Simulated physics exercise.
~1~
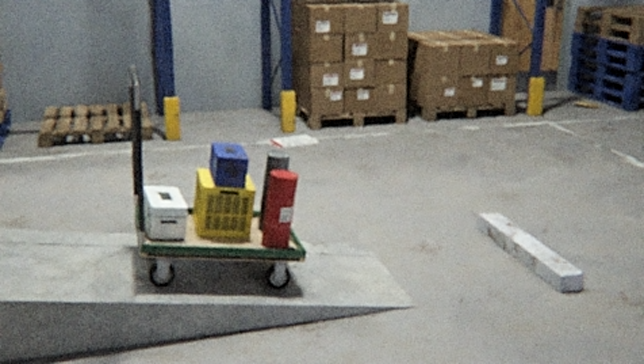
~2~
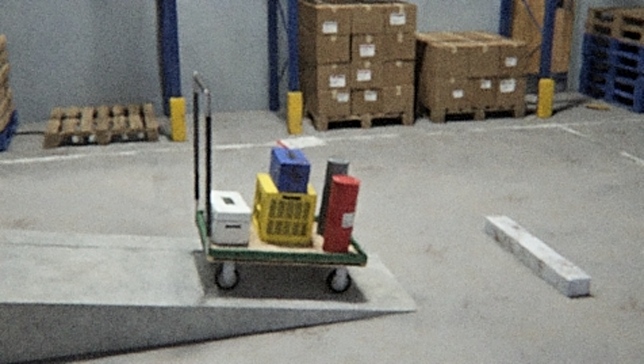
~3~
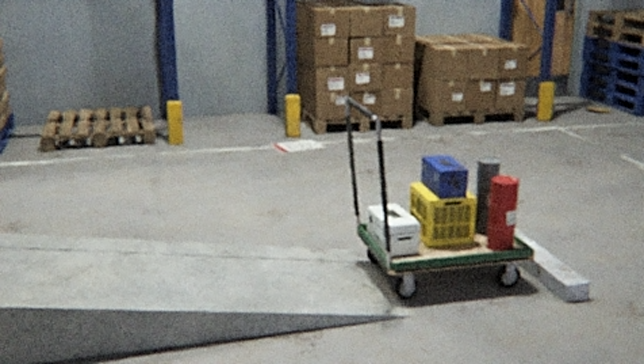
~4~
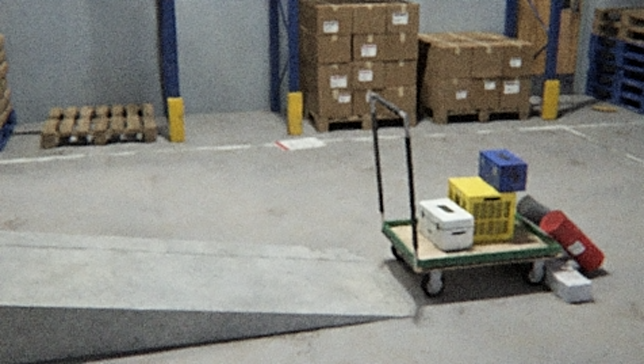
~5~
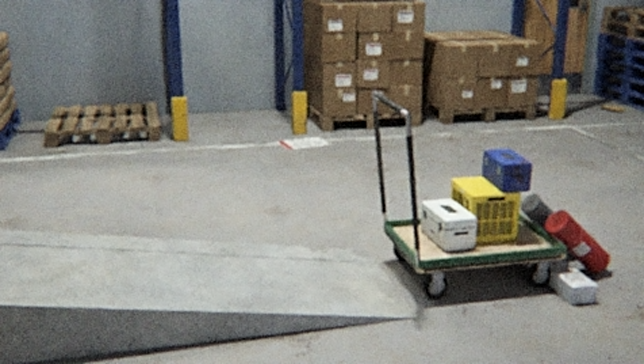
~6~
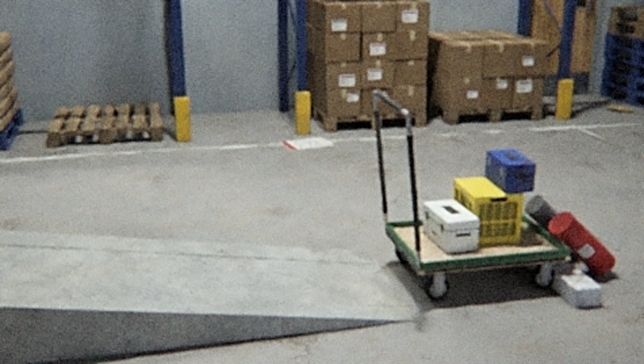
A loaded trolley rolls down a ramp to a kerb, tipping off its two canisters.
